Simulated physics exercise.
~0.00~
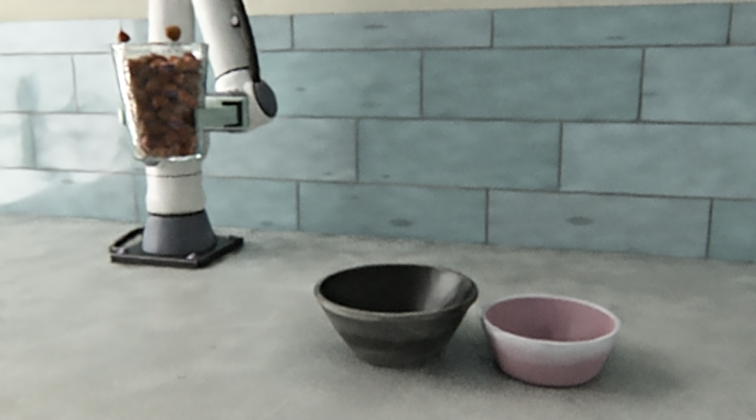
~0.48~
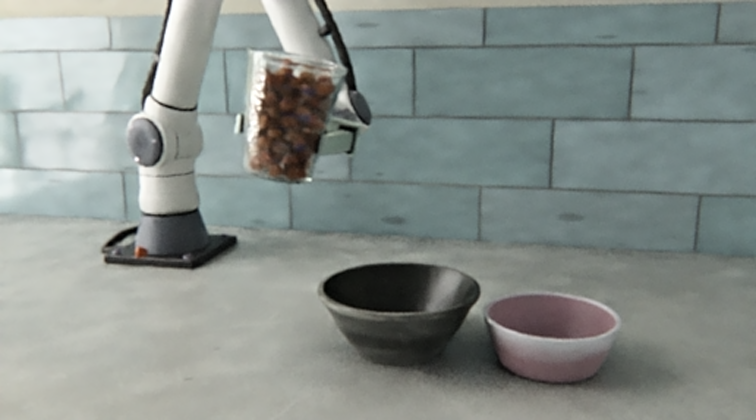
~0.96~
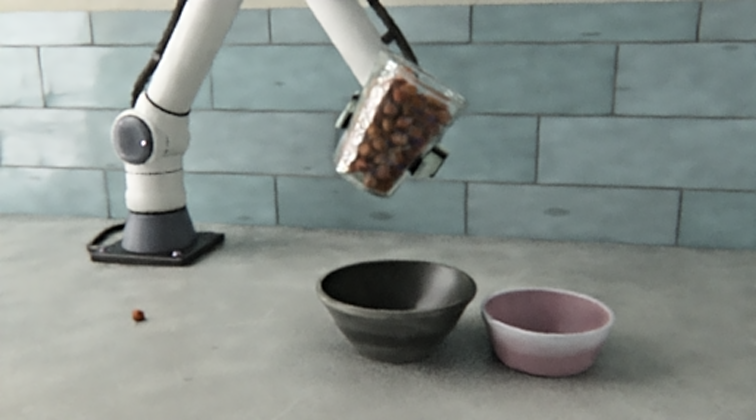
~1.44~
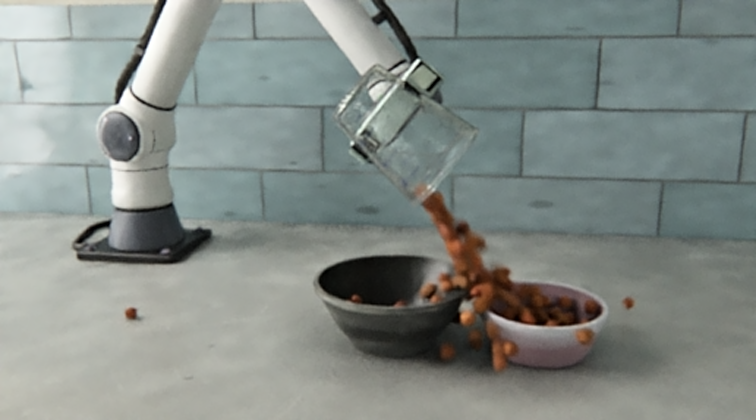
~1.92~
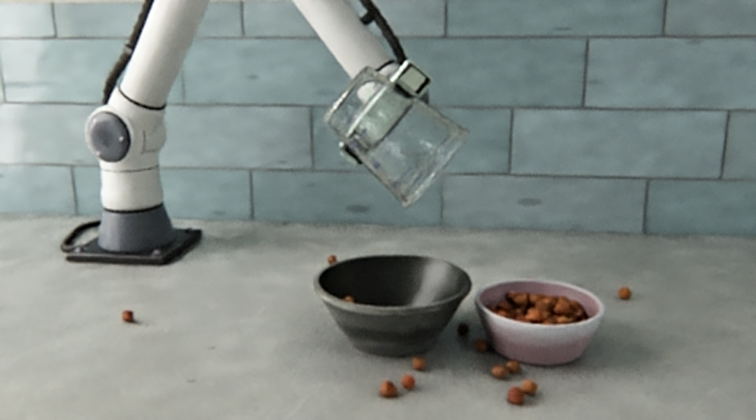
Robot arm carrying a clear cup of hazelnuts rightward, tipping them mostly into a pink bowl, some scattering across the grey tabletop.
